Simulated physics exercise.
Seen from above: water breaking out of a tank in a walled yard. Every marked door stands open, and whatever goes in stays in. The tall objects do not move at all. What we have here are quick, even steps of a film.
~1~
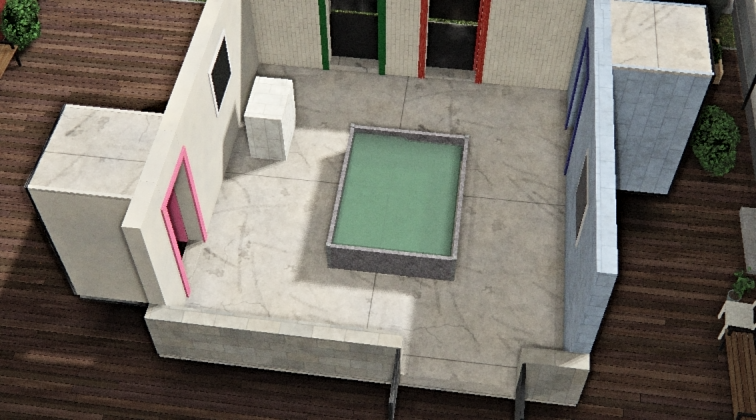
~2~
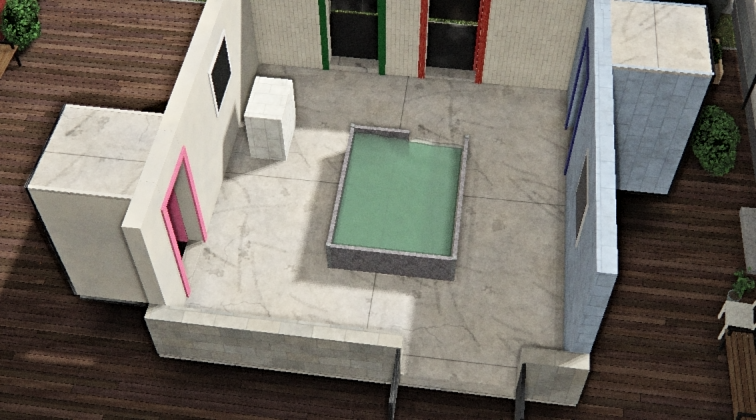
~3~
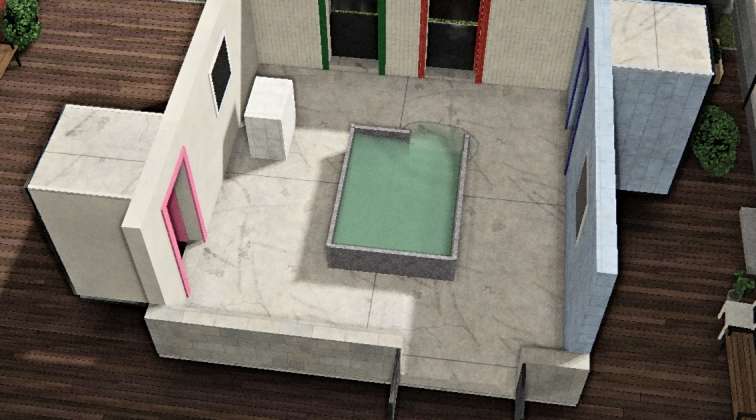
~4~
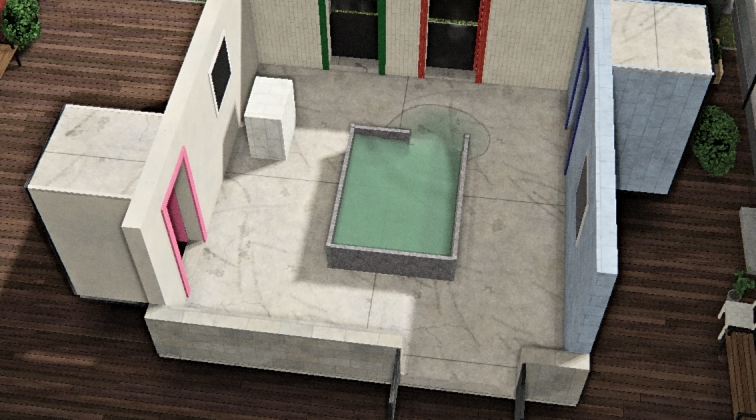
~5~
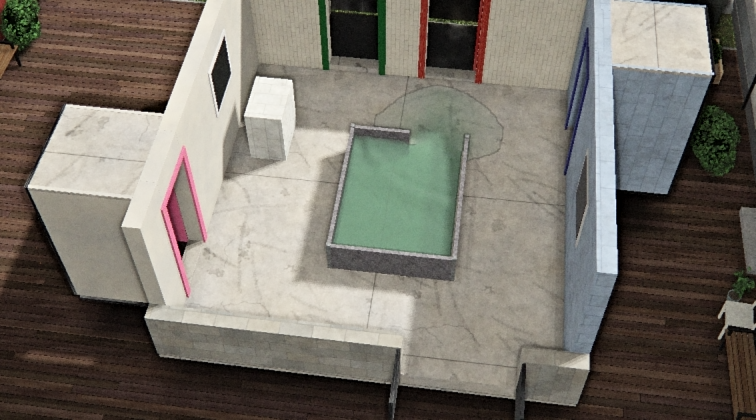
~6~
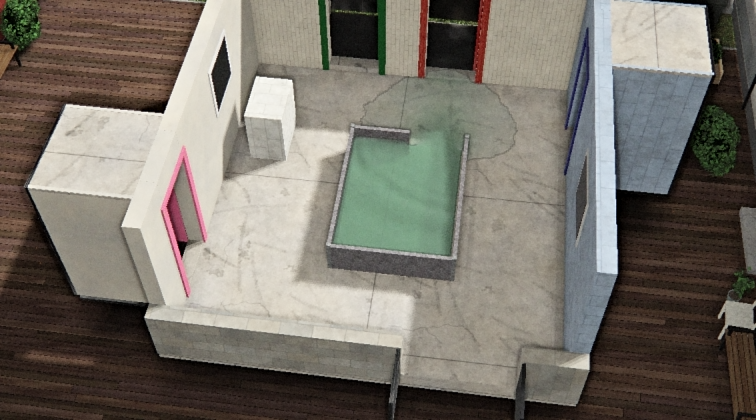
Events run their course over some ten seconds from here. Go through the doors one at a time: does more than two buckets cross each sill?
One by one: Blue door: Inside the limit. Red door: Past the limit. Pink door: Inside the limit. Green door: Inside the limit.
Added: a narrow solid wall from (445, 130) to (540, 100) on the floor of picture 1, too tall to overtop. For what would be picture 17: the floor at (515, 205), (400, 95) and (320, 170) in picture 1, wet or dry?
Taking the points in turn, they are high and dry, inundated and high and dry.
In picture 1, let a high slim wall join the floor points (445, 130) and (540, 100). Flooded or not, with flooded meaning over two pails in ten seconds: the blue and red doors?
What follows is that blue overshoots the limit while red overshoots the limit.
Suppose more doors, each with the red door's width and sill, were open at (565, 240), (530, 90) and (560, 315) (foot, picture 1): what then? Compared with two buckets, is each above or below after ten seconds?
Well, the first is below the limit, the next is above the limit, and the last is below the limit.
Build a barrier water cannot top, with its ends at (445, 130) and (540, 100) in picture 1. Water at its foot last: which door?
It's the pink one, I'd say.
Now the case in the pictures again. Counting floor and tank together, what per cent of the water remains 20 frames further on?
I'd put it near 86 %.
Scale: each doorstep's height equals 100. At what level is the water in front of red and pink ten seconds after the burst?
The first sits near 180 in a hundred and the second near 40 in a hundred.
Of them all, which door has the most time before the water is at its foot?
That is the pink door.
A moment on, water covers 15 % of the floor; the blue door not reached, the red door over two buckets in, the pink door not reached, the green door wet at the sill, nothing in.
Next, water covers 20 % of the floor; the blue door wet at the sill, nothing in, the red door far over two buckets in, the pink door not reached, the green door wet at the sill, nothing in.
Then, water covers 35 % of the floor; the blue door wet at the sill, nothing in, the red door far over two buckets in, the pink door not reached, the green door wet at the sill, nothing in.
Later, water covers 65 % of the floor; the blue door wet at the sill, nothing in, the red door far over two buckets in, the pink door wet at the sill, nothing in, the green door wet at the sill, nothing in.
In the end, water covers 90 % of the floor; the blue door wet at the sill, nothing in, the red door far over two buckets in, the pink door wet at the sill, nothing in, the green door wet at the sill, nothing in.
